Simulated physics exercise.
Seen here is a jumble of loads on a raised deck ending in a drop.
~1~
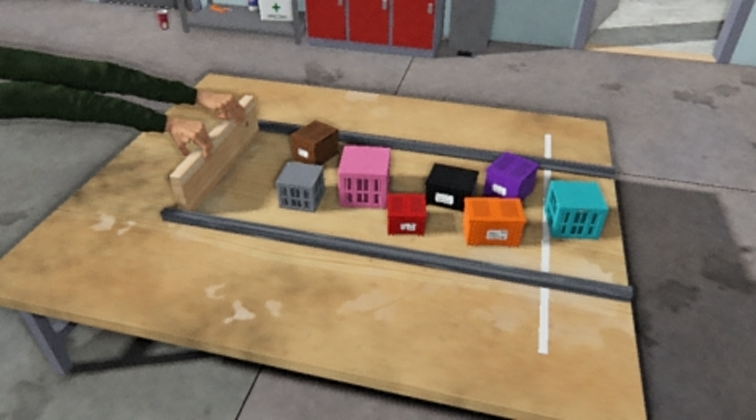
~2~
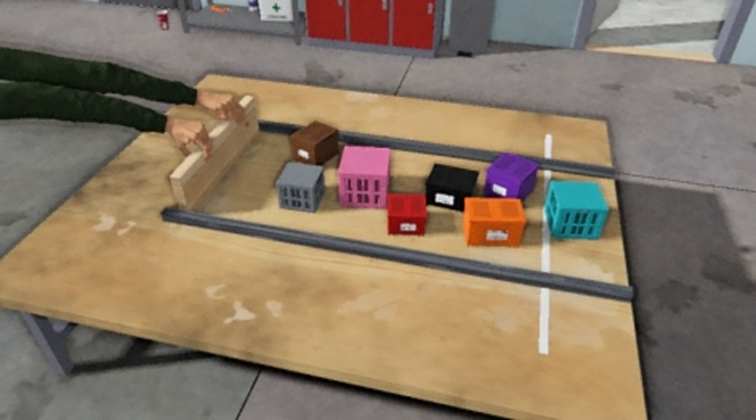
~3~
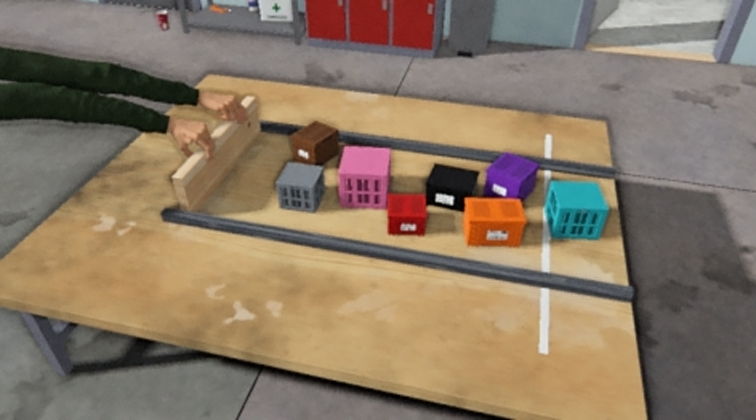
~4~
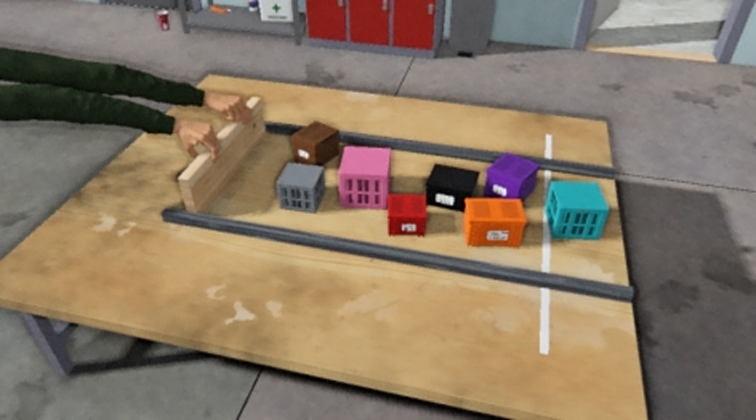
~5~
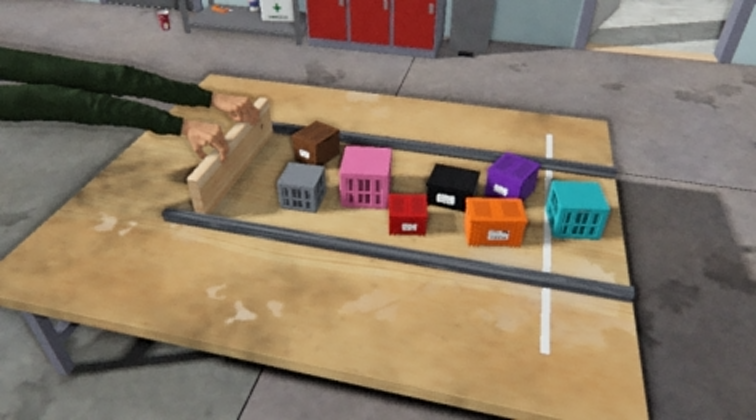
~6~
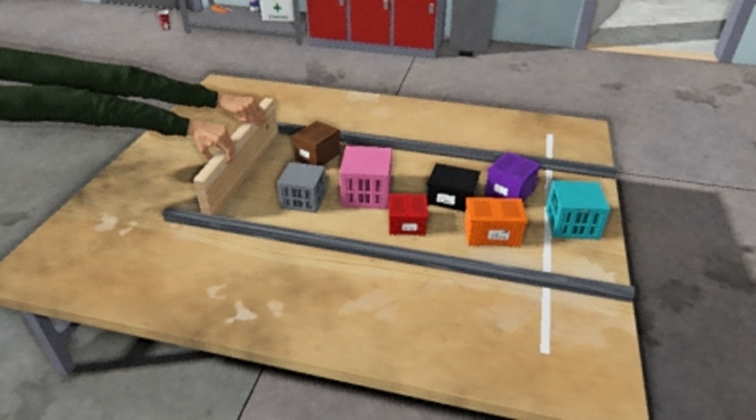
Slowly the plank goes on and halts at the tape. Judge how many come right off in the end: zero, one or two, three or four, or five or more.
My prediction is three or four fallers.
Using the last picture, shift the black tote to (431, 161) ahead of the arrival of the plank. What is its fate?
Started there, the object is not lost.
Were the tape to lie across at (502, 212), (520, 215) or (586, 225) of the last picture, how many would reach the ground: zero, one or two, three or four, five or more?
Going through the places as listed, I'd say not one, then one to two, then more than four.
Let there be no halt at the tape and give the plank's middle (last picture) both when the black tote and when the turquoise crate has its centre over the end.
Black tote over the end: About (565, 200). Turquoise crate over the end: About (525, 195).
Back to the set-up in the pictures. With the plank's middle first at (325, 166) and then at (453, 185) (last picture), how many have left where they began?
At the first spot 3, then 8.
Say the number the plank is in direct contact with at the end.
That makes 2.
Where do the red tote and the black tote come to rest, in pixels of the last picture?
The first one ends at (614, 256), the second at (604, 179).
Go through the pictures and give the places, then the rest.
The first picture shows turquoise crate (575, 210); purple tote (511, 180); orange tote (493, 223); plank (220, 151); tape (546, 219).
The second picture shows purple tote (511, 181); plank (220, 151).
The third picture shows orange tote (493, 223); pink crate (366, 178).
The fourth picture shows turquoise crate (575, 210); grey crate (302, 188).
The fifth picture shows purple tote (512, 180); red tote (407, 215).
The sixth picture shows turquoise crate (576, 210); purple tote (512, 180); orange tote (494, 223); plank (241, 154); tape (548, 219).
Soon after, none off yet; turquoise crate at rest near (576, 210); purple tote at rest near (512, 180); orange tote at rest near (494, 223).
After that, none off yet; turquoise crate displaced a little near (583, 210); purple tote displaced about its own width near (563, 172); orange tote displaced about its own width near (538, 233).
In the end, the number that fall off is three or four; gone, orange tote, purple tote and turquoise crate.
